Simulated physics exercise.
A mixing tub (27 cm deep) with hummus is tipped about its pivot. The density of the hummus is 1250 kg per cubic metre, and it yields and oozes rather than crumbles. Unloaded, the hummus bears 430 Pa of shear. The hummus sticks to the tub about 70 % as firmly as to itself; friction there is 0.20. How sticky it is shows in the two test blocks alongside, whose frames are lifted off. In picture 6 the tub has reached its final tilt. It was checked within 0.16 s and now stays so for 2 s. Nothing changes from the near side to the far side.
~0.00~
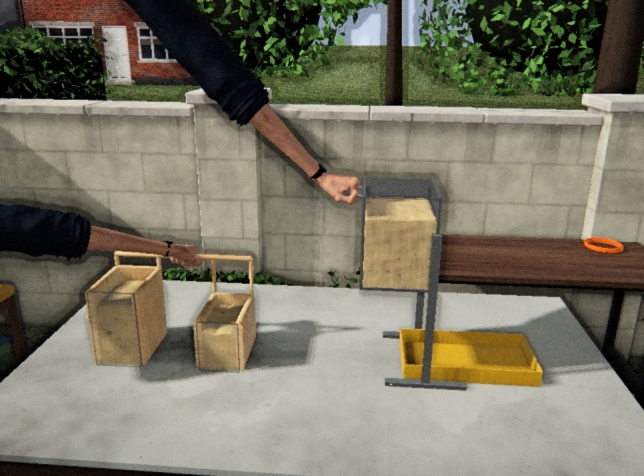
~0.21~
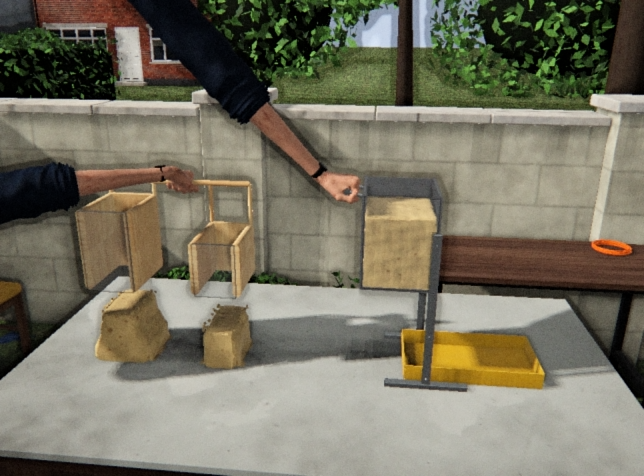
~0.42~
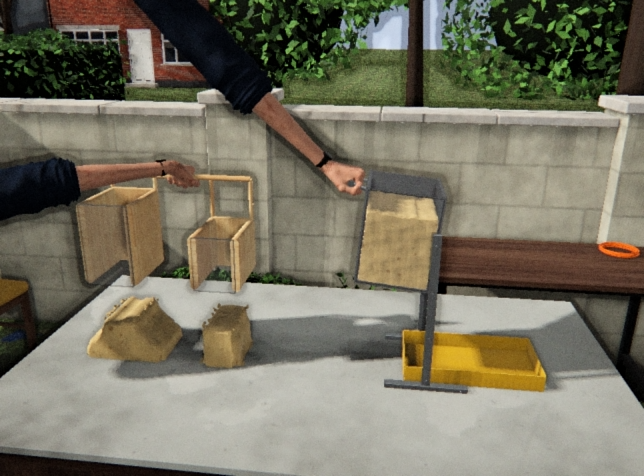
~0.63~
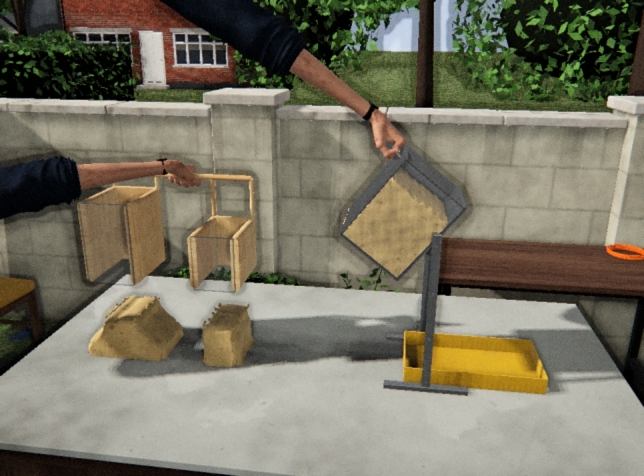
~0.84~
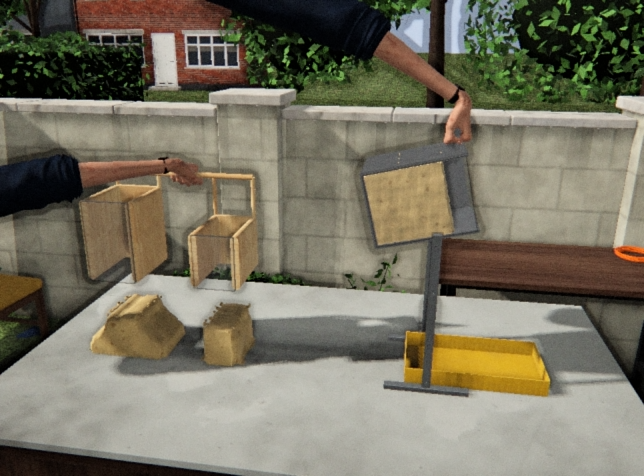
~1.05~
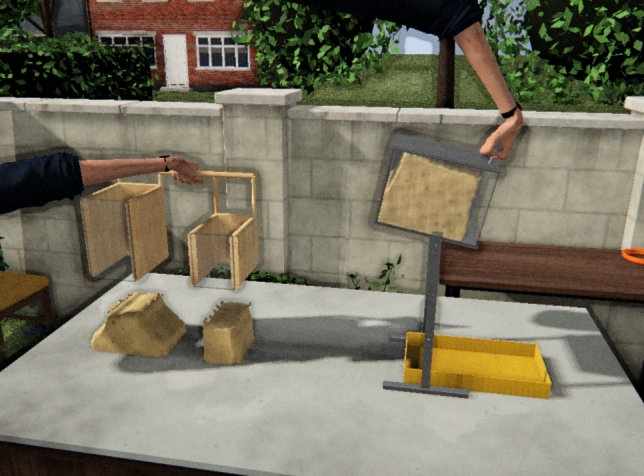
One hand lifts two wooden casings off tan blocks, then another tilts a gray tub rightward.
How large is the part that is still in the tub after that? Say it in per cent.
Expect roughly 45 %.
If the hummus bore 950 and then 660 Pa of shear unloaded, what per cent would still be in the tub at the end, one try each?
In that order: 100 %, 70 %.
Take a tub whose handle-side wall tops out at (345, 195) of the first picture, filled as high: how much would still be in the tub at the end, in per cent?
It would be near 35 %.
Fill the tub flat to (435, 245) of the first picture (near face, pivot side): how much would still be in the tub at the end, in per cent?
Then about 70 %.
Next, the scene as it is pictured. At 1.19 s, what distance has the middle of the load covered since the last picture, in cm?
Some 5 cm.
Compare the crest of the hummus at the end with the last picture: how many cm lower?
Roughly 12 cm.
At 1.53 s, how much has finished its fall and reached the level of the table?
Some 7 per cent.
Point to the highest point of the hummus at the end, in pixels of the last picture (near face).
At about (416, 202).
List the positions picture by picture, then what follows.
In the first frame, handle-side rim at (366, 197), tilt 0 degrees; highest point of the hummus at (373, 218); test blocks 21 cm, 13 cm high (left to right).
In the second frame, handle-side rim at (366, 196), tilt 0 degrees; highest point of the hummus at (373, 217); test blocks 17 cm, 13 cm high (left to right).
In the third frame, handle-side rim at (370, 189), tilt 5 degrees; highest point of the hummus at (374, 212); test blocks 13 cm, 13 cm high (left to right).
In the fourth frame, handle-side rim at (408, 160), tilt 38 degrees; highest point of the hummus at (396, 181); test blocks 13 cm, 13 cm high (left to right).
In the fifth frame, handle-side rim at (467, 157), tilt 77 degrees; highest point of the hummus at (436, 164); test blocks 13 cm, 13 cm high (left to right).
In the sixth frame, handle-side rim at (499, 174), tilt 101 degrees; highest point of the hummus at (410, 156); test blocks 13 cm, 13 cm high (left to right).
By 1.19 s, the tub is at 101 degrees and holds 91 %.
By 1.36 s, the tub is at 101 degrees and holds 61 %.
By 1.53 s, the tub is at 101 degrees and holds 47 %.
By 1.70 s, the tub is at 101 degrees and holds 45 %.
By 3.05 s, at the end, the tub is at 101 degrees and holds 45 %.
